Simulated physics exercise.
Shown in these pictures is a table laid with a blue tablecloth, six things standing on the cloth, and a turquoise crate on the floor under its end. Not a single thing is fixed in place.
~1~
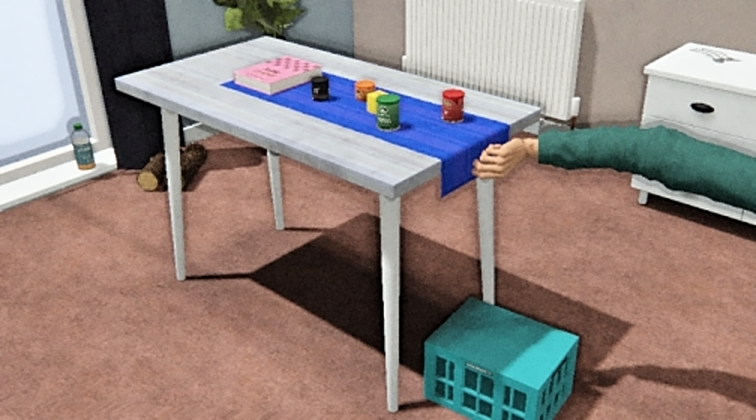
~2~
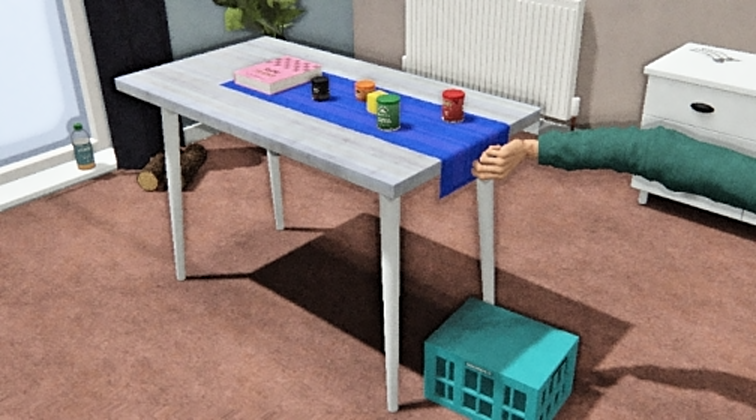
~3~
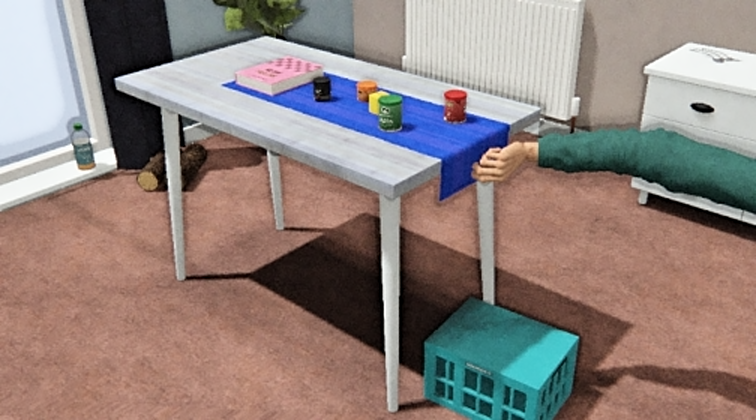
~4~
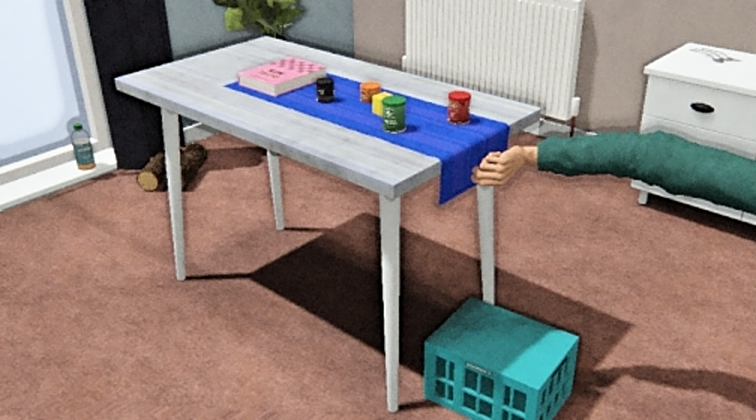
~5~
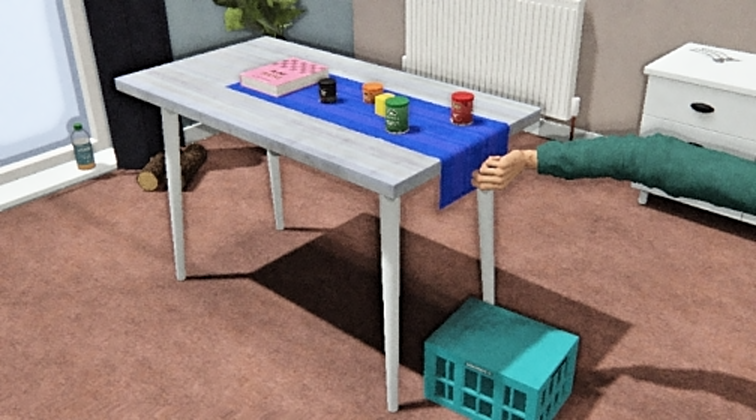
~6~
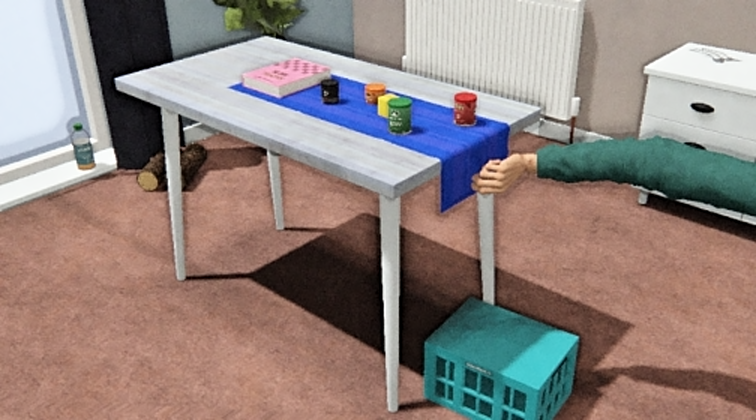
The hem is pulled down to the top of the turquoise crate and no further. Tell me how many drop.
The count that drop is four.
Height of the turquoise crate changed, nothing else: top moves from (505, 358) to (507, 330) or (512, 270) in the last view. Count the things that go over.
It comes to 3 for the first height and 1 for the second.
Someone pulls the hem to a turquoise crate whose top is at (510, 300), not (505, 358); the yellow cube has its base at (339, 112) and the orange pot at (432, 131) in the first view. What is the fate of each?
Result - the yellow cube stays put, and the orange pot comes off.
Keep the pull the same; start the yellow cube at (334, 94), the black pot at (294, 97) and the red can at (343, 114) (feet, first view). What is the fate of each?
In the end the yellow cube is still up there, the black pot is still up there and the red can is no longer up there.
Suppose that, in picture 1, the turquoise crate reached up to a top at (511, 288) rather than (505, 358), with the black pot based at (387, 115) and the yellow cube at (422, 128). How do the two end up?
Black pot: Safe; yellow cube: Lost.
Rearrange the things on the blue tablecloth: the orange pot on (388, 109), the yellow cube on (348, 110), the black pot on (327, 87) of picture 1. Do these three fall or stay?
You'd see the orange pot go down, the yellow cube go down and the black pot hang on.
Soon after, hem near (474, 251); red can gone.
Then, hem near (473, 315); red can, green can and yellow cube gone.
At rest, hem on the crate; red can, green can, yellow cube and orange pot gone. Over the edge go four.
